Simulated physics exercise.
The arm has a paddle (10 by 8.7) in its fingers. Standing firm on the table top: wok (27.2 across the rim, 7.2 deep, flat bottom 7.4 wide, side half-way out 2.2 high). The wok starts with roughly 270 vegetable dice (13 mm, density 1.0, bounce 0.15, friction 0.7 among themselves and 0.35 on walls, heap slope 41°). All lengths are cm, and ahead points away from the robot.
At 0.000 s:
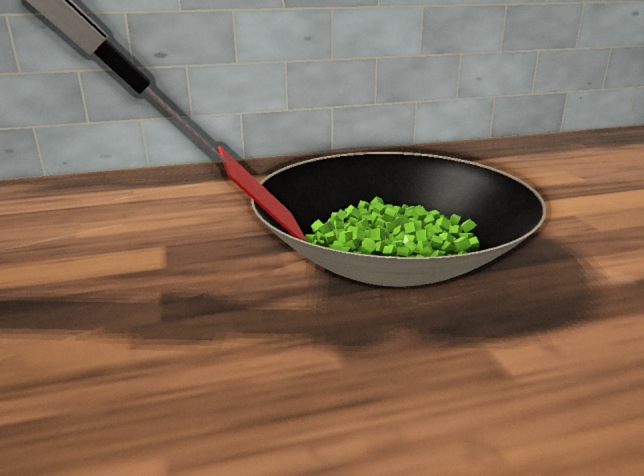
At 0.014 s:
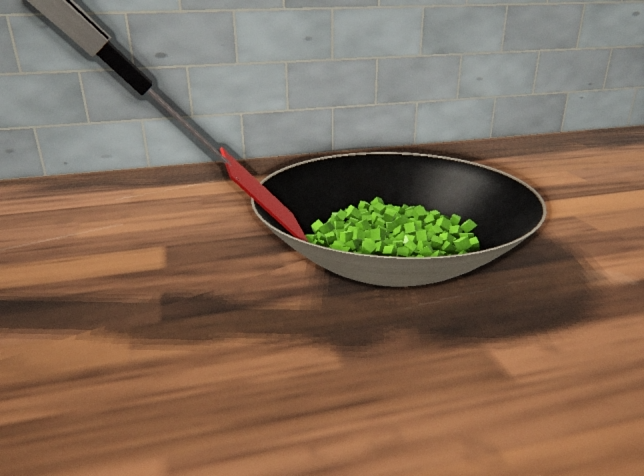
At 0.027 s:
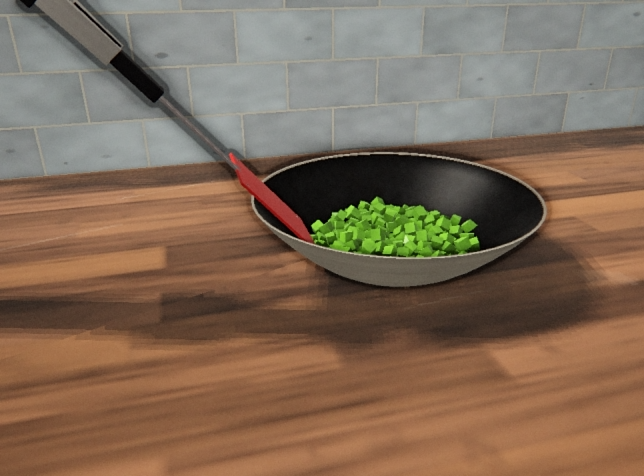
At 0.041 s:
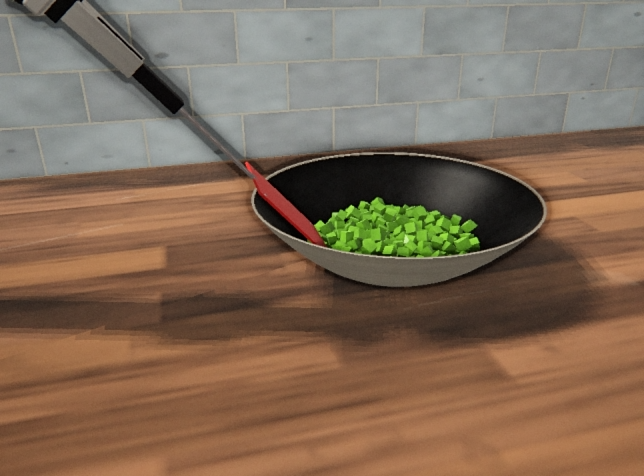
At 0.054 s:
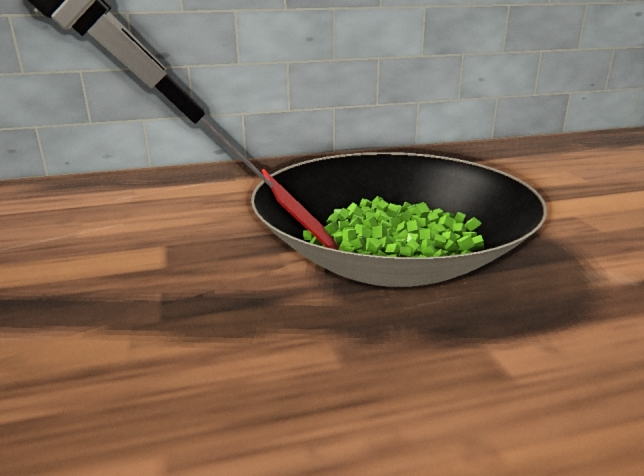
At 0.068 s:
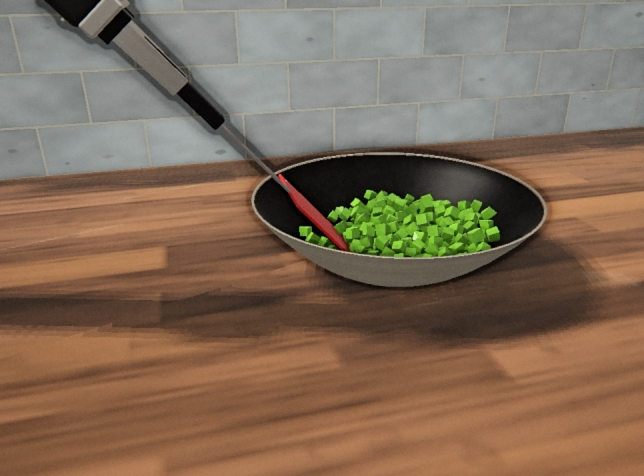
A robotic arm reaches in from the upper left, holding a slanted red paddle at the left side of a black-lined wok with a pale outside. The wok, holding a heap of bright green cubes, sits on a brown wooden countertop before grey-blue tiles, seen from slightly above by a still camera. After barely moving at first, the paddle slides right and slightly down, nudging the cubes rightward.
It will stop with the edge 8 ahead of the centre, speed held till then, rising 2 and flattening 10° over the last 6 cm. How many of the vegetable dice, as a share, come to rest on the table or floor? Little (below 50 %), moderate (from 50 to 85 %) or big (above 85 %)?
Share on the table or floor: Moderate (from 50 to 85 %).
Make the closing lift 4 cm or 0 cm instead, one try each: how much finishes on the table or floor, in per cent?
Some 50 and 55 per cent.
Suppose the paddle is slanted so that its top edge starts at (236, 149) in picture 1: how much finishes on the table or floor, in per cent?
Some 65 per cent.
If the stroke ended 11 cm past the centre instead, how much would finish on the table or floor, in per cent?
Then about 70 per cent.
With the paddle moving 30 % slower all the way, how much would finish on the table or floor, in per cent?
Then about 45 per cent.
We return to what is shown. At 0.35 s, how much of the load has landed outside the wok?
Roughly 25 per cent.
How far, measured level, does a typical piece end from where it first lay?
Some 21 cm.
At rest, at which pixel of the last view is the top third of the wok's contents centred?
At about (456, 225).
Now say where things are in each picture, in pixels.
In the first picture, the paddle top edge at (224, 160), sloping 49°; upper third of the load around (390, 234), from x 310 to 475, top at y 205; 267 in the wok.
In the second picture, the paddle top edge at (225, 161), sloping 49°; upper third of the load around (390, 234), from x 310 to 475, top at y 205.
In the third picture, the paddle top edge at (235, 167), sloping 49°; upper third of the load around (390, 234), from x 310 to 475, top at y 205.
In the fourth picture, the paddle top edge at (252, 177), sloping 49°; upper third of the load around (392, 233), from x 315 to 475, top at y 205.
In the fifth picture, the paddle top edge at (270, 184), sloping 49°; upper third of the load around (394, 232), from x 310 to 480, top at y 205.
In the sixth picture, the paddle top edge at (288, 189), sloping 49°; upper third of the load around (411, 223), from x 305 to 495, top at y 195; 267 in the wok.
After 0.10 s, sloping 49°, highest piece 9 above the table; 267 in the wok.
After 0.14 s, sloping 46°, highest piece 12 above the table; 252 in the wok, 15 on the blade or in flight.
After 0.35 s, sloping 39°, highest piece 11 above the table; 110 in the wok, 67 on the table or floor, 90 on the blade or in flight.
After 1.40 s, sloping 39°, highest piece 8 above the table; 158 on the table or floor, 109 in the wok.
In the end, 158 on the table or floor, 109 in the wok. That is 59 % on the table or floor.
